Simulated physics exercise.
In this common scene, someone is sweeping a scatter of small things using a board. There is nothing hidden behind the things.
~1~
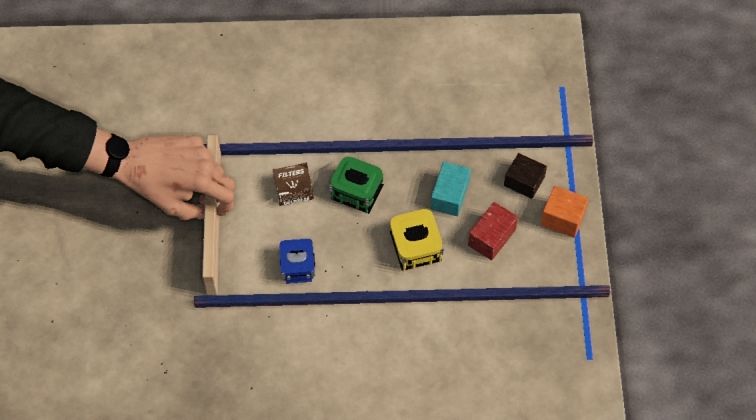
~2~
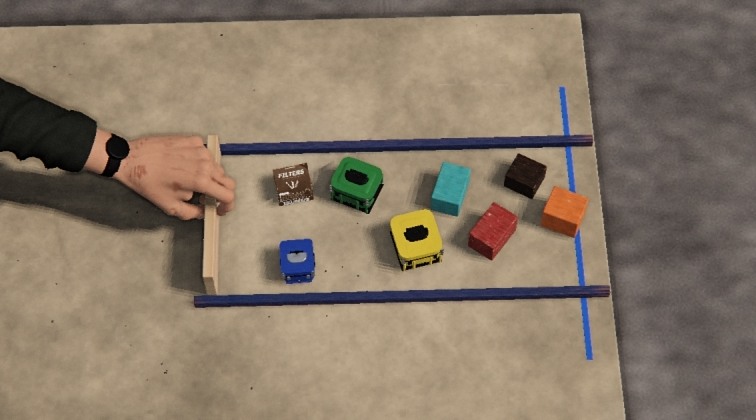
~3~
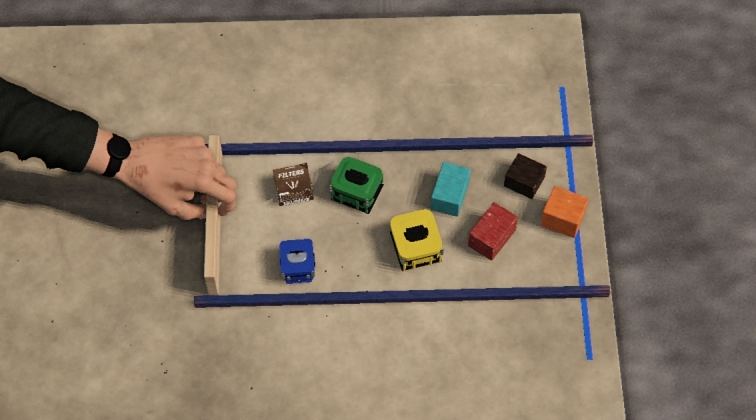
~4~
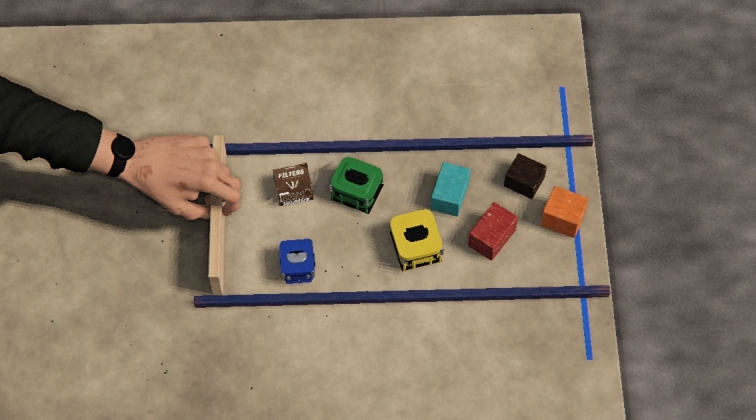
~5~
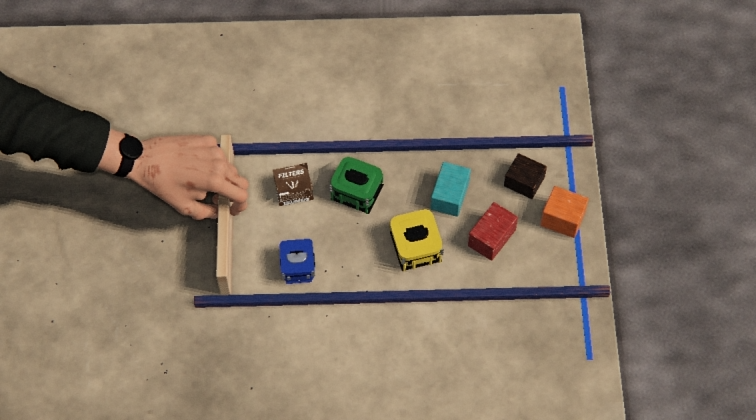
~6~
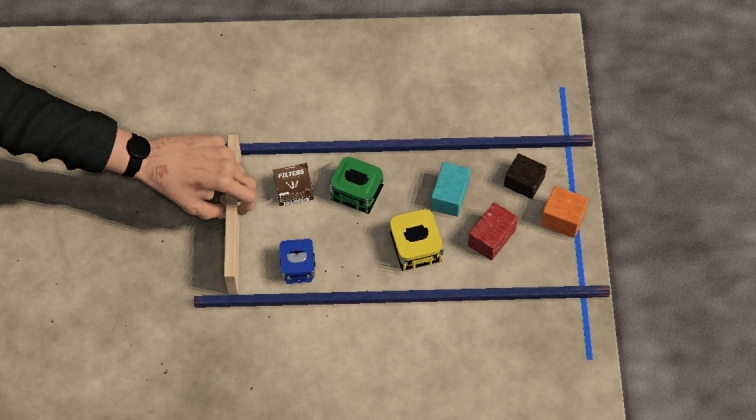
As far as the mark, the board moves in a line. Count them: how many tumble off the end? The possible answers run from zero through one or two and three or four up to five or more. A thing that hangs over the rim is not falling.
Final tally: Five or more.
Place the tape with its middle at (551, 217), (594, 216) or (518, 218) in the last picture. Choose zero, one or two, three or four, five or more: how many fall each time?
In order: 5 or more, 5 or more, 3 or 4.
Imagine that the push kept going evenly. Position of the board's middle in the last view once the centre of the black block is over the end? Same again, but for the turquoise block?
The middle is at (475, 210) when it's the black block, and at (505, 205) when it's the turquoise block.
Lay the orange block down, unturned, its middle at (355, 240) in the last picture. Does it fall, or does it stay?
Well, this time it stays in place.
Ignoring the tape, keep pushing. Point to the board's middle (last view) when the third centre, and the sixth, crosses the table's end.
The middle is near (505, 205) first and near (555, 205) after.
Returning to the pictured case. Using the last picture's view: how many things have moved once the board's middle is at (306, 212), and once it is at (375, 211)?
3 and 5.
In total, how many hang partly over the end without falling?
I count 2 overhanging.
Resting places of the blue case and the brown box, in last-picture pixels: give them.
Blue case at about (598, 259), brown box at about (592, 180).
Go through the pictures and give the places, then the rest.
The first frame shows orange block (565, 212); black block (525, 176); red block (493, 231); board (212, 215); tape (575, 217).
The second frame shows black block (525, 176); green case (357, 185).
The third frame shows red block (493, 231); yellow case (416, 240).
The fourth frame shows orange block (564, 212); brown box (293, 185).
The fifth frame shows black block (525, 176); board (226, 214).
The sixth frame shows orange block (564, 212); black block (525, 176); red block (493, 231); board (233, 214); tape (575, 217).
Soon after, none off yet; orange block at rest near (564, 212); black block at rest near (525, 176); red block at rest near (493, 231).
In the end, the number that fall off is five or more; gone, green case, yellow case, turquoise block, red block, black block and orange block.
